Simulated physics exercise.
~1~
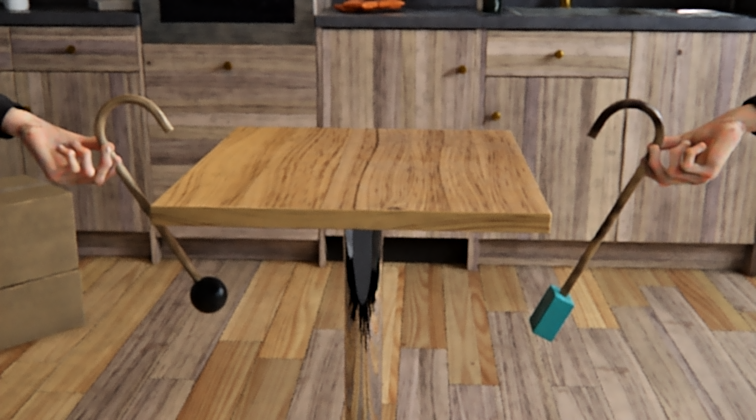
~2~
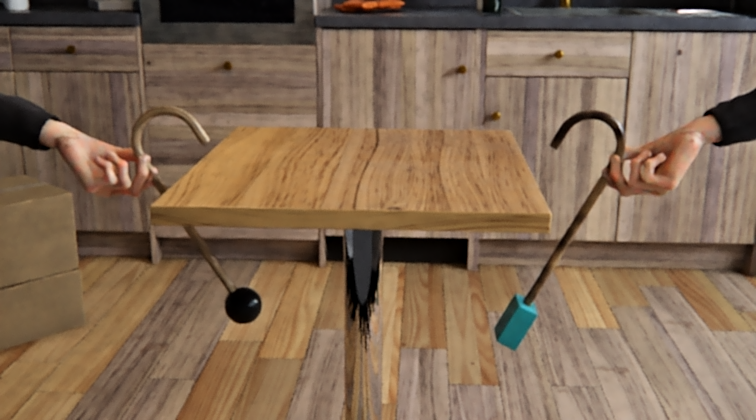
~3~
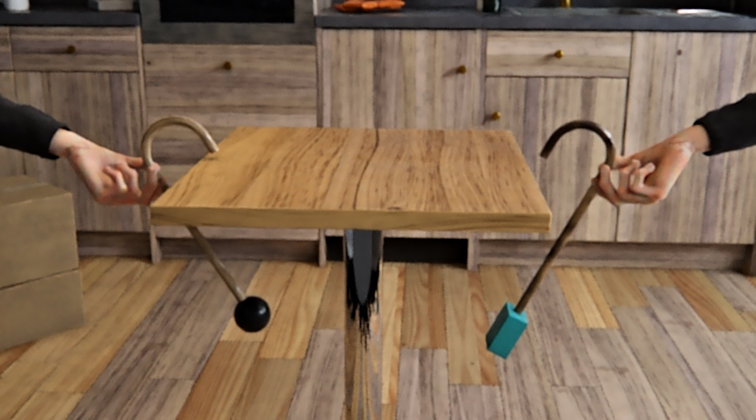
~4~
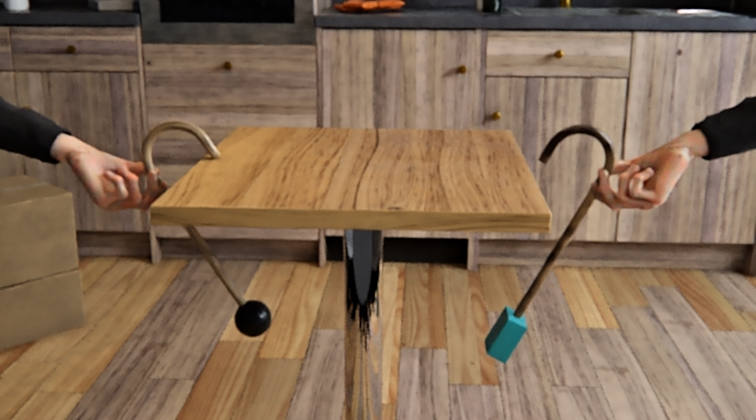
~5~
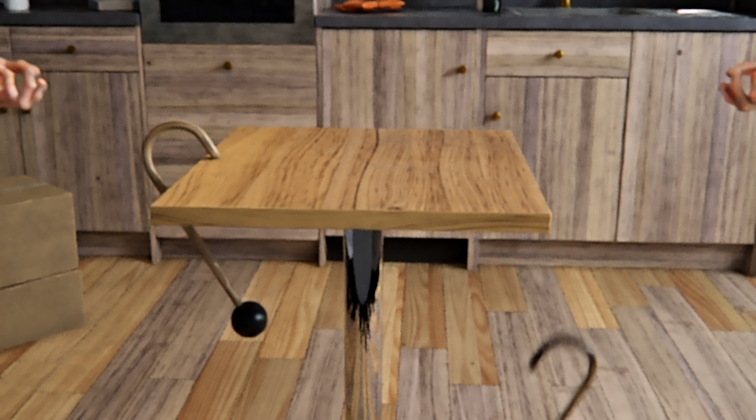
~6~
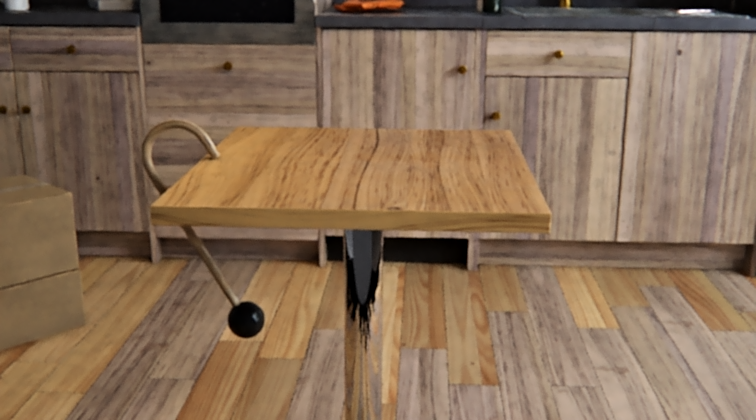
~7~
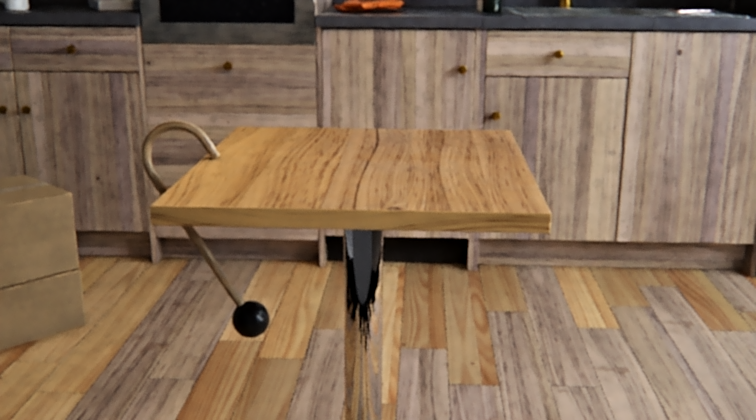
In a kitchen, two hands brought hooked sticks, one with a black ball end and one with a turquoise block end, to opposite sides of a small wooden table and let go; the right one dropped out of view, while the left stayed hanging.
